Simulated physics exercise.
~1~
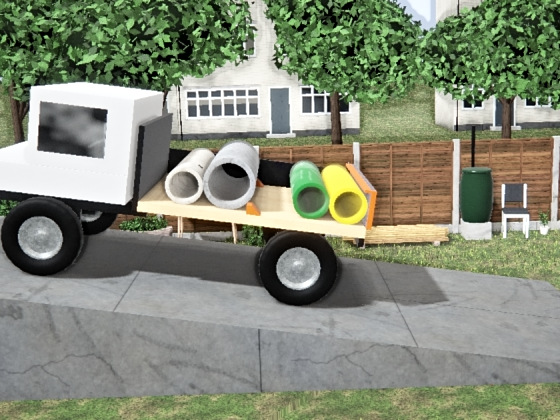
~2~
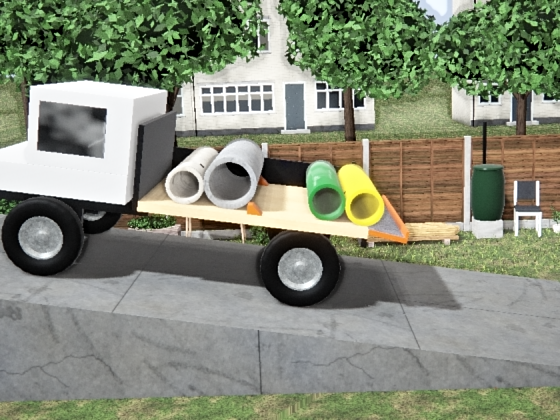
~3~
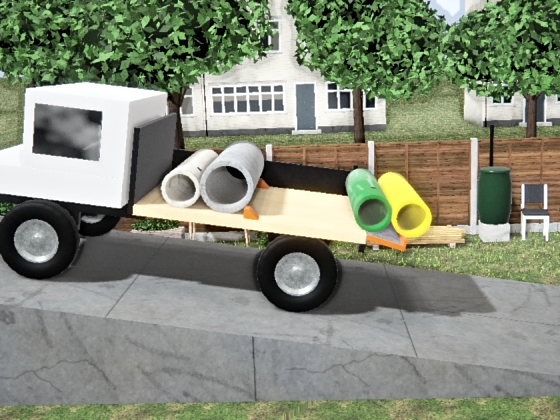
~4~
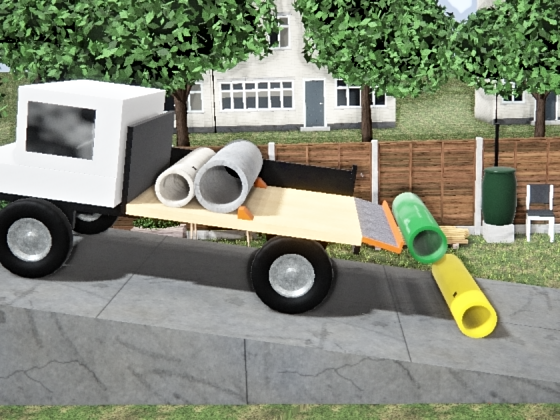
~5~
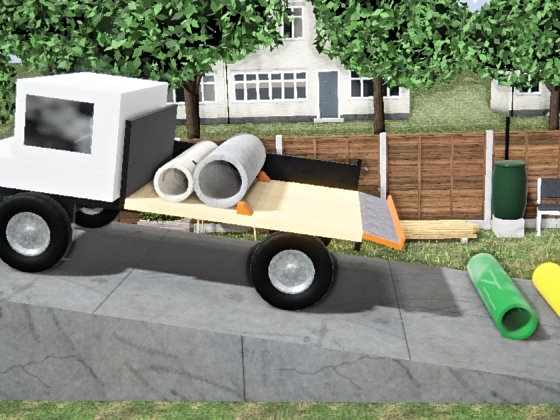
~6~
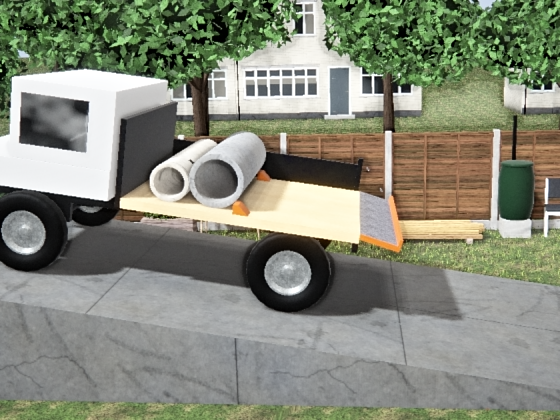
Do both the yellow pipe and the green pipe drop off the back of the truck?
Yes, both of them come off. The yellow pipe drops off the lowered tailgate first, and the green one rolls out after it.
